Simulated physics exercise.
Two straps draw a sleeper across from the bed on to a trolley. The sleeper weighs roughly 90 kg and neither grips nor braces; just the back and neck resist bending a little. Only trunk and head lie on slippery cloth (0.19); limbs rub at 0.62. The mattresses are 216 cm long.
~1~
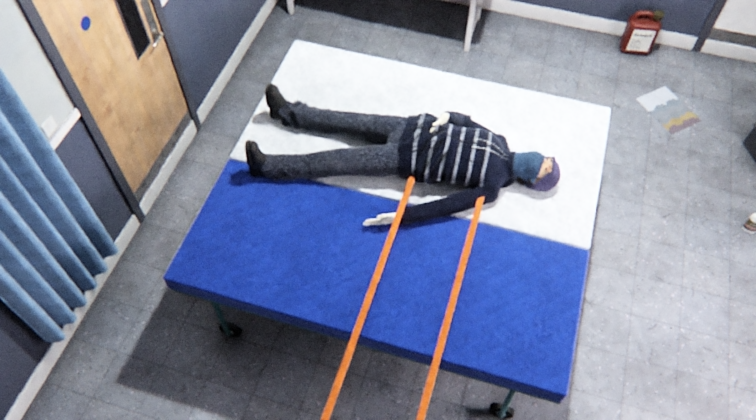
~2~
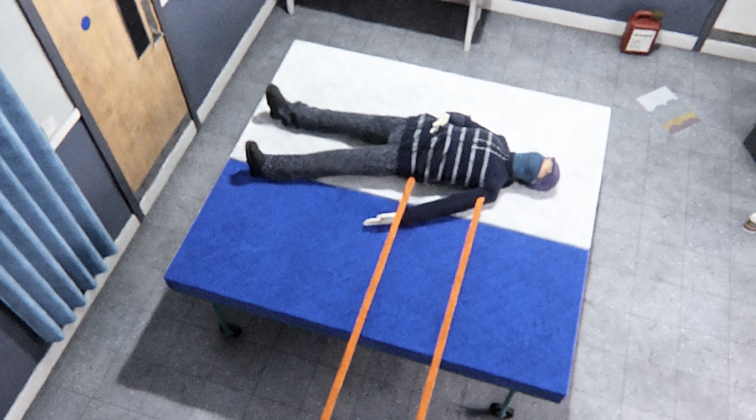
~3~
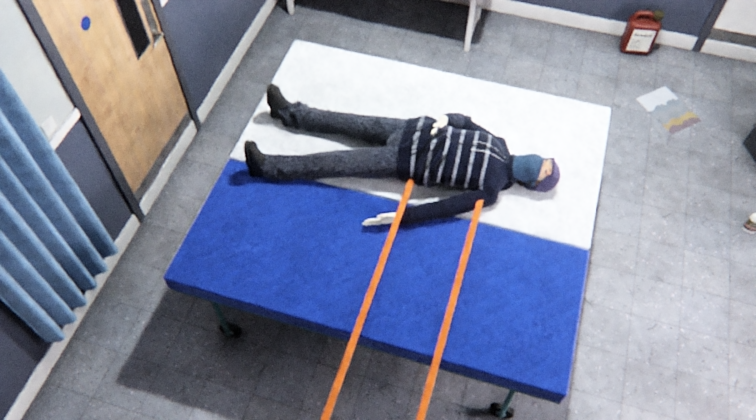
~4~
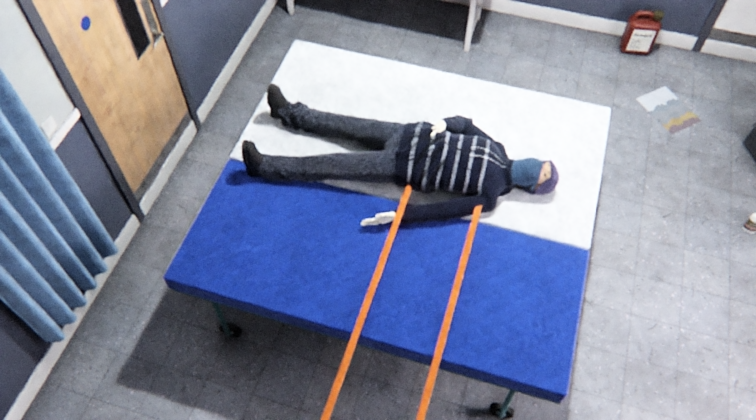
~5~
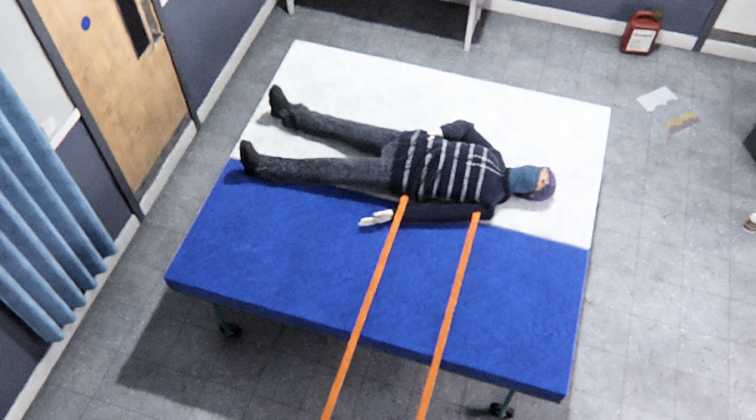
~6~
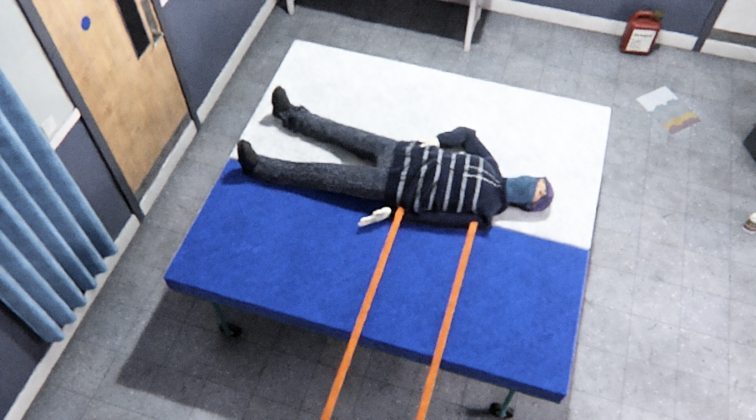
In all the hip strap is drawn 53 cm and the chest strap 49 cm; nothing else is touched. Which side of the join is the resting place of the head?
In the end the head ends beyond the join.
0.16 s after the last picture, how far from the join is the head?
Some 12 cm short of it.
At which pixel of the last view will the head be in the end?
Near (524, 236).
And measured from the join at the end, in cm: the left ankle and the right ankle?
Left ankle 8 past, right ankle 32 short.
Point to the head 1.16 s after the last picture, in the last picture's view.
At about (524, 236).
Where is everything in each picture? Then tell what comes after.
In the first picture, head (541, 173), right hand (440, 125); hips 0 cm across so far.
In the second picture, head (541, 173), right hand (440, 125); hips 0 cm across so far.
In the third picture, head (541, 175), right hand (440, 127); hips 3 cm across so far.
In the fourth picture, head (540, 177), right hand (439, 131); hips 7 cm across so far.
In the fifth picture, head (537, 184), right hand (436, 137); hips 14 cm across so far.
In the sixth picture, head (534, 194), right hand (431, 144); hips 23 cm across so far.
Then, 0.16 s after the last picture the head is 12 cm short of the join, near (532, 206) in the last picture's view; the right hand 25 cm short of the join.
Then, 0.66 s after the last picture the head is 7 cm past the join, near (525, 234) in the last picture's view; the right hand 15 cm short of the join.
Then, 1.16 s after the last picture the head is 9 cm past the join, near (524, 236) in the last picture's view; the right hand 15 cm short of the join.
In the final state, head crosses the join; left hand crosses the join; right hand stops short of the join; left ankle crosses the join; right ankle stops short of the join; right knee stops short of the join.
